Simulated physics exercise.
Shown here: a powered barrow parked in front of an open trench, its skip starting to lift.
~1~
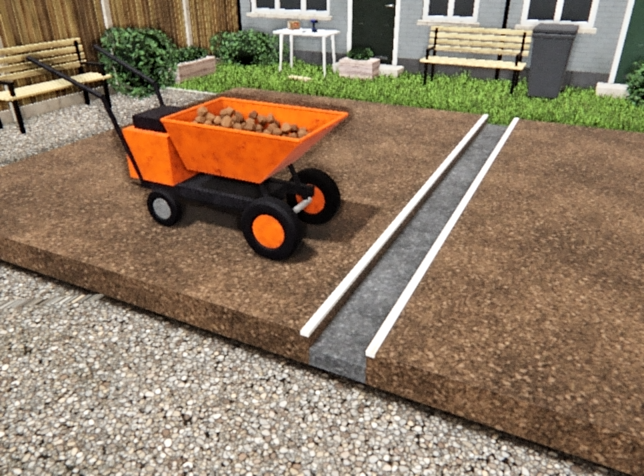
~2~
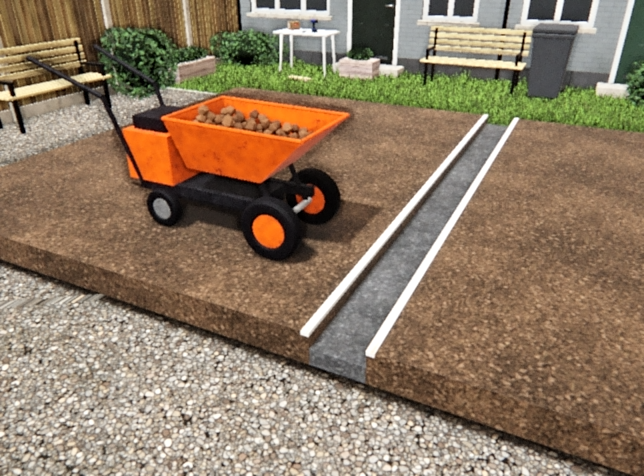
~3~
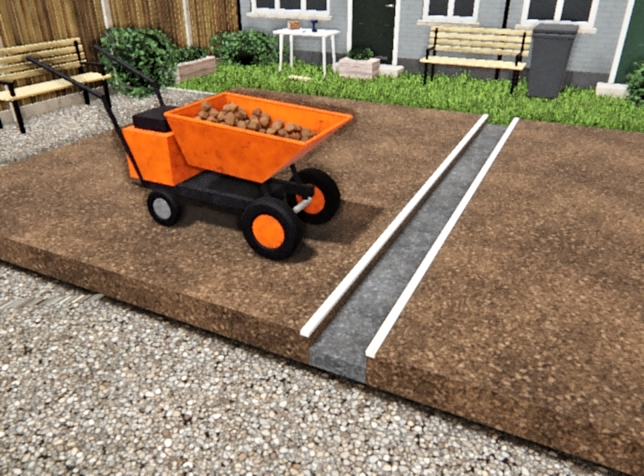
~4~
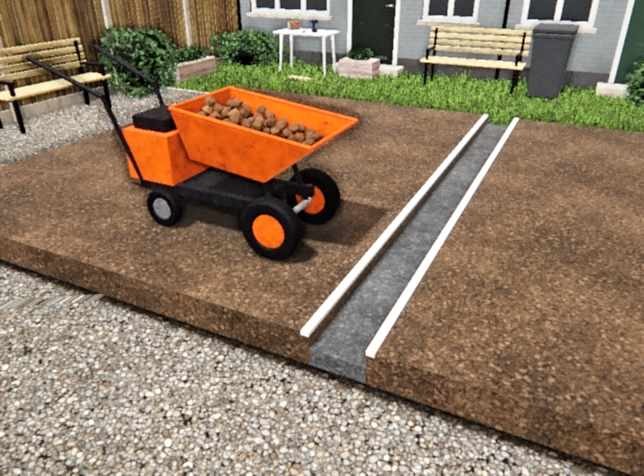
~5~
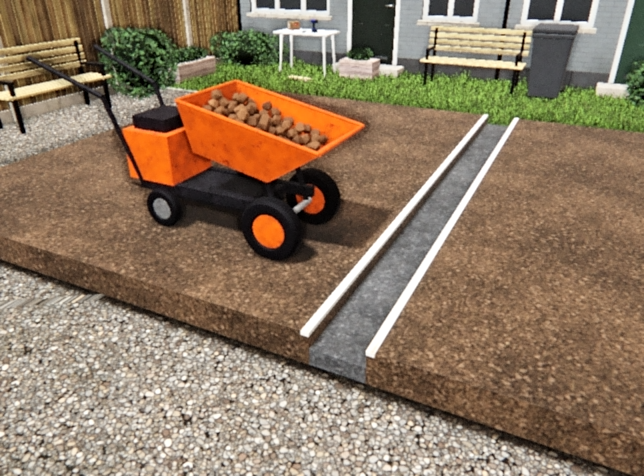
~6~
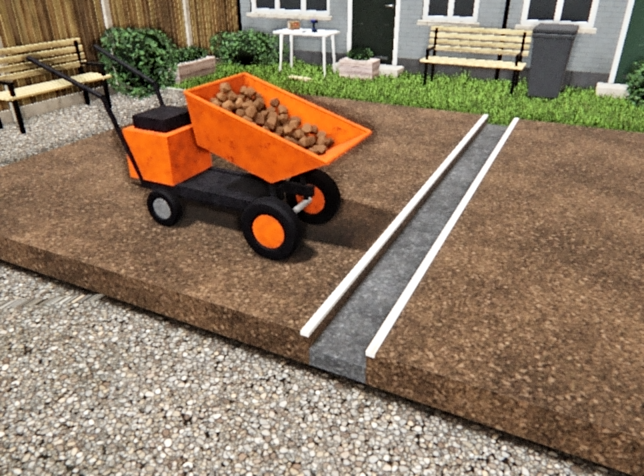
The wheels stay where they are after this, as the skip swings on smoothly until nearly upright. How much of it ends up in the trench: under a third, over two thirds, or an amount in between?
What ends in the trench is going to be one-third to two-thirds of the load.
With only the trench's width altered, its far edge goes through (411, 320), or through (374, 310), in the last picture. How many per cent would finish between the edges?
Lab note: Case 1 near 80 percent, case 2 near 30 percent.
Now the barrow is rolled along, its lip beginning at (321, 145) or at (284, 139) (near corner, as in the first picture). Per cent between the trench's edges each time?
Close to 30 in a hundred, and close to 70 in a hundred.
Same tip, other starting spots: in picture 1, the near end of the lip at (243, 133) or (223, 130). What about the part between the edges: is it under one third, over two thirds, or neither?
Well, for the first stop the answer is one to two thirds, and for the second it is one to two thirds.
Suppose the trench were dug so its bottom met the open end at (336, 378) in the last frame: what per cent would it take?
I'd say roughly 70 in a hundred.
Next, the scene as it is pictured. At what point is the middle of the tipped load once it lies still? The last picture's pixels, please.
It settles centred around (413, 263).
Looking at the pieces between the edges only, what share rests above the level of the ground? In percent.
Around 25 in a hundred.
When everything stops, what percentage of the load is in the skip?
About 0 per cent.
Soon, skip tipped steeply; all in the skip.
A while on, skip tipped steeply; about two thirds in the skip; about a quarter in or heaped over the trench; a small part beyond it; a small part falling.
Towards the end, skip tipped right over; a small part in the skip; about half in or heaped over the trench; about a third beyond it.
Finally, skip tipped right over; a stray few in the skip; about half in or heaped over the trench; about a third beyond it.
